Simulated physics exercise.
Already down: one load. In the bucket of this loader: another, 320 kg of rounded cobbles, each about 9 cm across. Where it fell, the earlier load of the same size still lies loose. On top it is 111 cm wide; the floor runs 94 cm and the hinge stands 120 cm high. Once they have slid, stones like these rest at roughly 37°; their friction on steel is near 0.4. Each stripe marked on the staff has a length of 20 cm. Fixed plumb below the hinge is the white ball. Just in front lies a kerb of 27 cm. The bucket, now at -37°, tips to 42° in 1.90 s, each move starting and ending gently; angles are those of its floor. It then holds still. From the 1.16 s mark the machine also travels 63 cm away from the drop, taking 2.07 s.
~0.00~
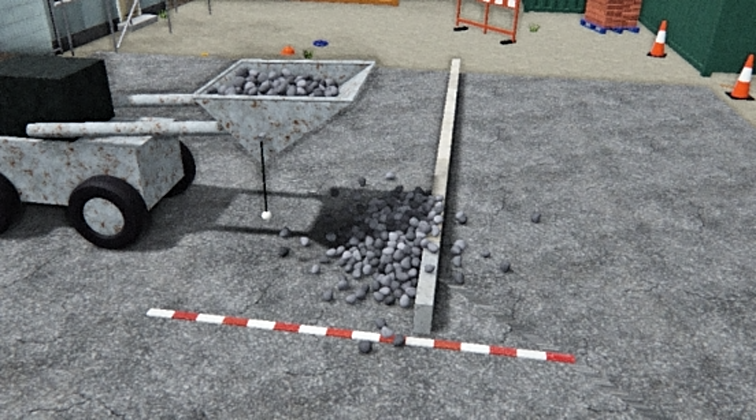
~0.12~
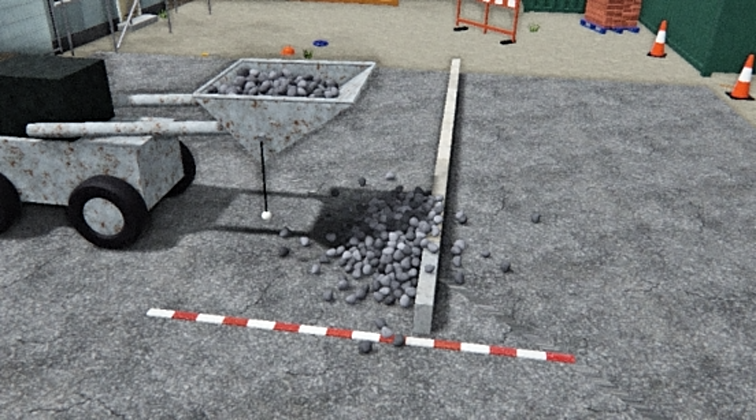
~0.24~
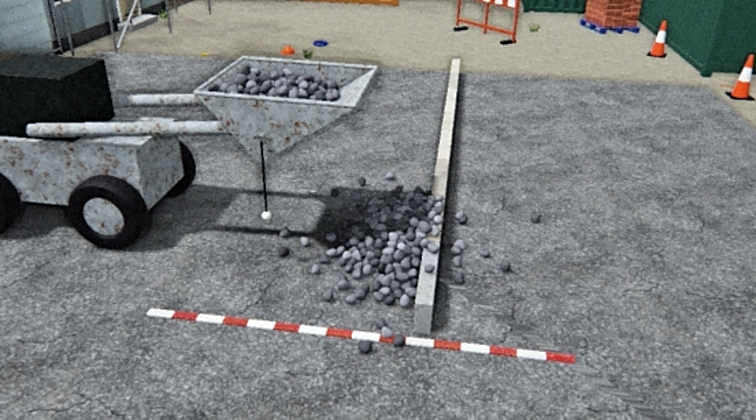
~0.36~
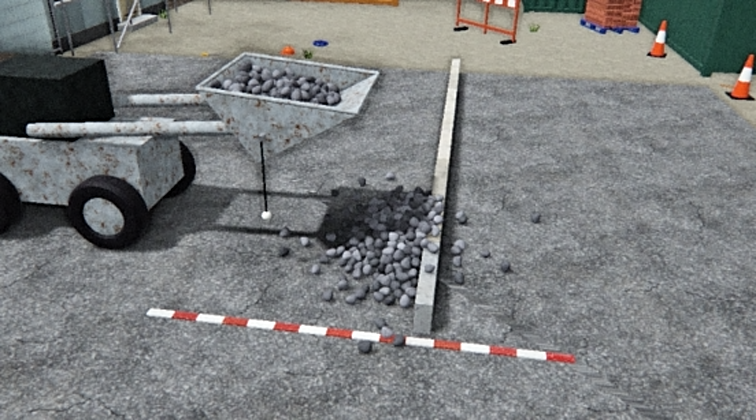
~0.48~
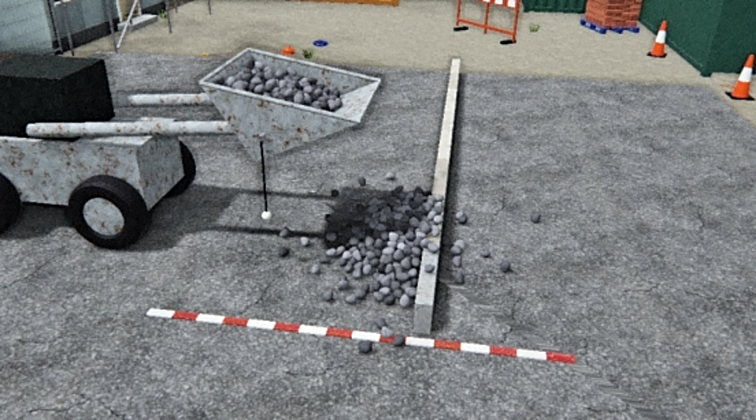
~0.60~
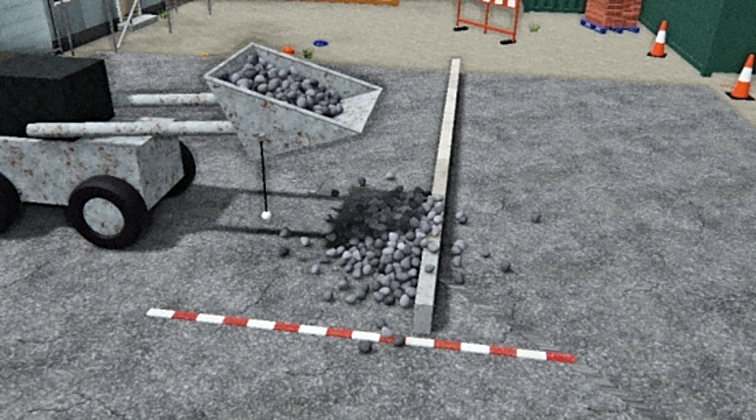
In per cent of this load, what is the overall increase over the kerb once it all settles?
0 out of 100, about.
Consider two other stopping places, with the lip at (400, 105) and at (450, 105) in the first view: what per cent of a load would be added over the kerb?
Near 0 in a hundred first, near 50 in a hundred second.
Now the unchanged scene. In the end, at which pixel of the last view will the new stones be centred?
Their centre ends up near (351, 229).
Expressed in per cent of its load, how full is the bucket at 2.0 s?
Still inside: Some 10 %.
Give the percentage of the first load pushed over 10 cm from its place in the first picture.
The answer is about 5 per cent.
After 1.4 s the floor is at 29°; in per cent of one load, 97 in the bucket, 100 on this side of the kerb, 3 over the kerb; the foremost stones are at (478, 243).
After 2.0 s the floor is at 42°; in per cent of one load, 12 in the bucket, 185 on this side of the kerb, 3 over the kerb; the foremost stones are at (478, 243).
After 3.7 s the floor is at 42°; in per cent of one load, 0 in the bucket, 197 on this side of the kerb, 3 over the kerb; the foremost stones are at (478, 243).
After 6.4 s the floor is at 42°; in per cent of one load, 0 in the bucket, 197 on this side of the kerb, 3 over the kerb; the foremost stones are at (478, 243). Net gain over the kerb, 0.
